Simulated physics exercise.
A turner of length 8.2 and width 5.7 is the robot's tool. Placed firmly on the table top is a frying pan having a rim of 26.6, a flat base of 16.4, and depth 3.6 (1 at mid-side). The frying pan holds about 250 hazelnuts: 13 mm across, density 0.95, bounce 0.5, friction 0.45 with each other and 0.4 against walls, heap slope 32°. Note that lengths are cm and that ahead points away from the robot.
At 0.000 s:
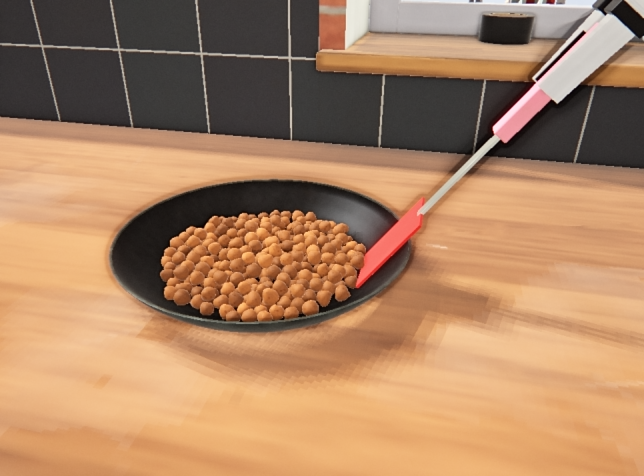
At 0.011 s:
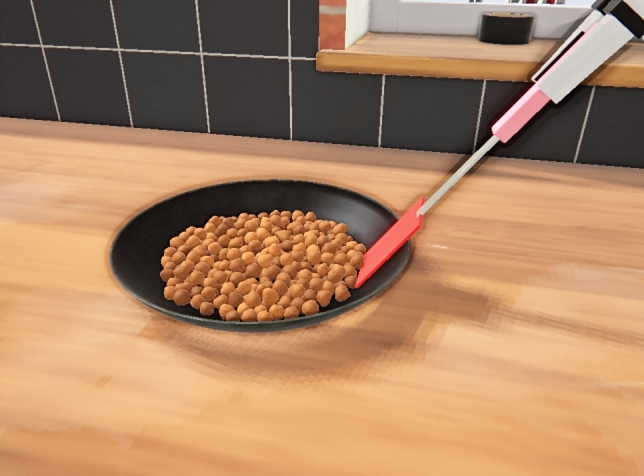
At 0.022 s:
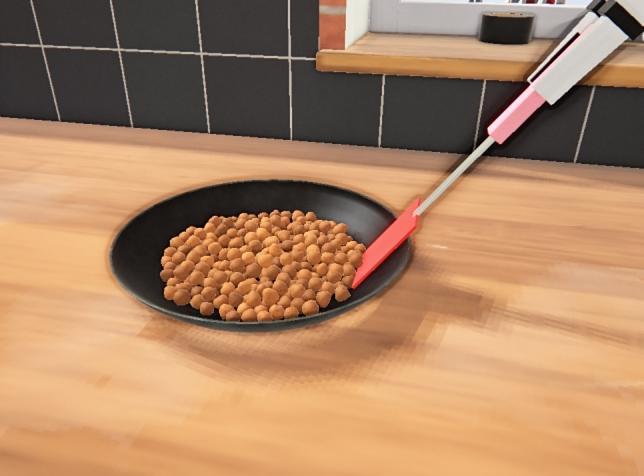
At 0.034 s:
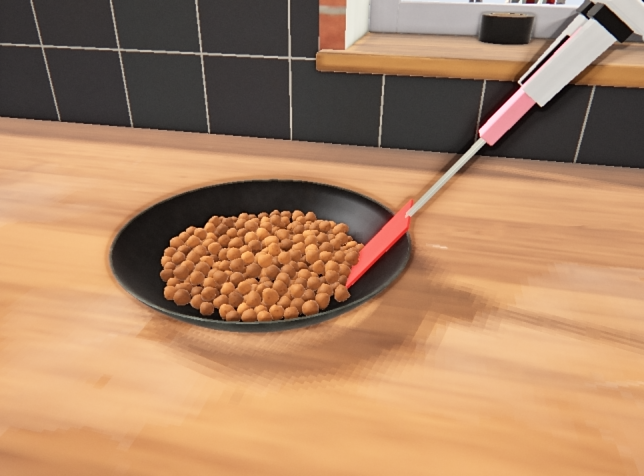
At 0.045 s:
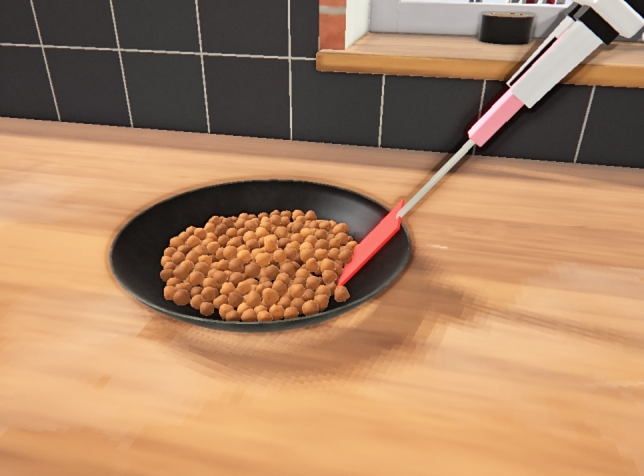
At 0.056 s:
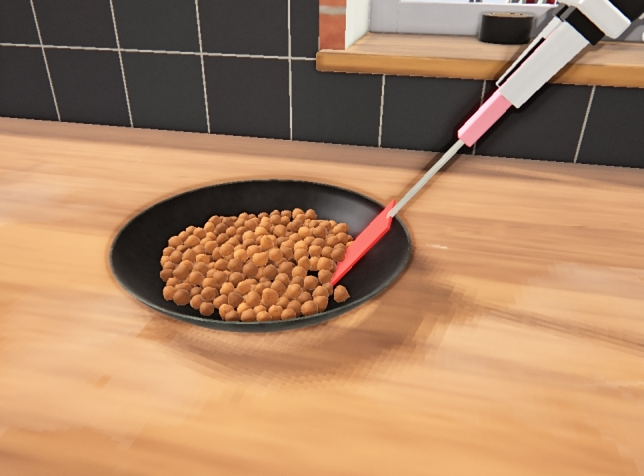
Red turner held by a robot arm sliding slowly left into the edge of a hazelnut heap in a black frying pan.
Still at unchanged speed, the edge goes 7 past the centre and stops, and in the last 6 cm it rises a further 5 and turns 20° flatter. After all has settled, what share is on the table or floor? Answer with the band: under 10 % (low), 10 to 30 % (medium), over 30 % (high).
Low, under 10 %.
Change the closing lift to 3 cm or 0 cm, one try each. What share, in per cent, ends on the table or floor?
It works out to some 0 per cent for the first setting and some 0 per cent for the second.
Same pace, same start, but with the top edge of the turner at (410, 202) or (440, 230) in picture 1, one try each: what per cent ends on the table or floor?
Some 5 and 5 per cent.
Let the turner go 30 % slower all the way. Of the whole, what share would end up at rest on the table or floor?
Some 0 in a hundred.
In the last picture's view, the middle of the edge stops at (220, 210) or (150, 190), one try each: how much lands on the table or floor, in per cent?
I'd say some 0 per cent, then some 15 per cent.
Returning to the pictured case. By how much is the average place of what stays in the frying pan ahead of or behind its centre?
3.0 cm ahead.
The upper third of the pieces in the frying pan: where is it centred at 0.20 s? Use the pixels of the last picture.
It is centred at roughly (216, 244).
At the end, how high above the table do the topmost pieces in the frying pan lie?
4.0 cm.
After 0.13 s, sloping 54°, highest piece 4 above the table; 253 in the frying pan.
After 0.20 s, sloping 47°, highest piece 5 above the table; 253 in the frying pan.
After 0.43 s, sloping 34°, highest piece 4 above the table; 242 in the frying pan, 11 on the table or floor.
After 1.48 s, sloping 34°, highest piece 4 above the table; 242 in the frying pan, 11 on the table or floor.
At rest, 242 in the frying pan, 11 on the table or floor. That is 4 % on the table or floor.
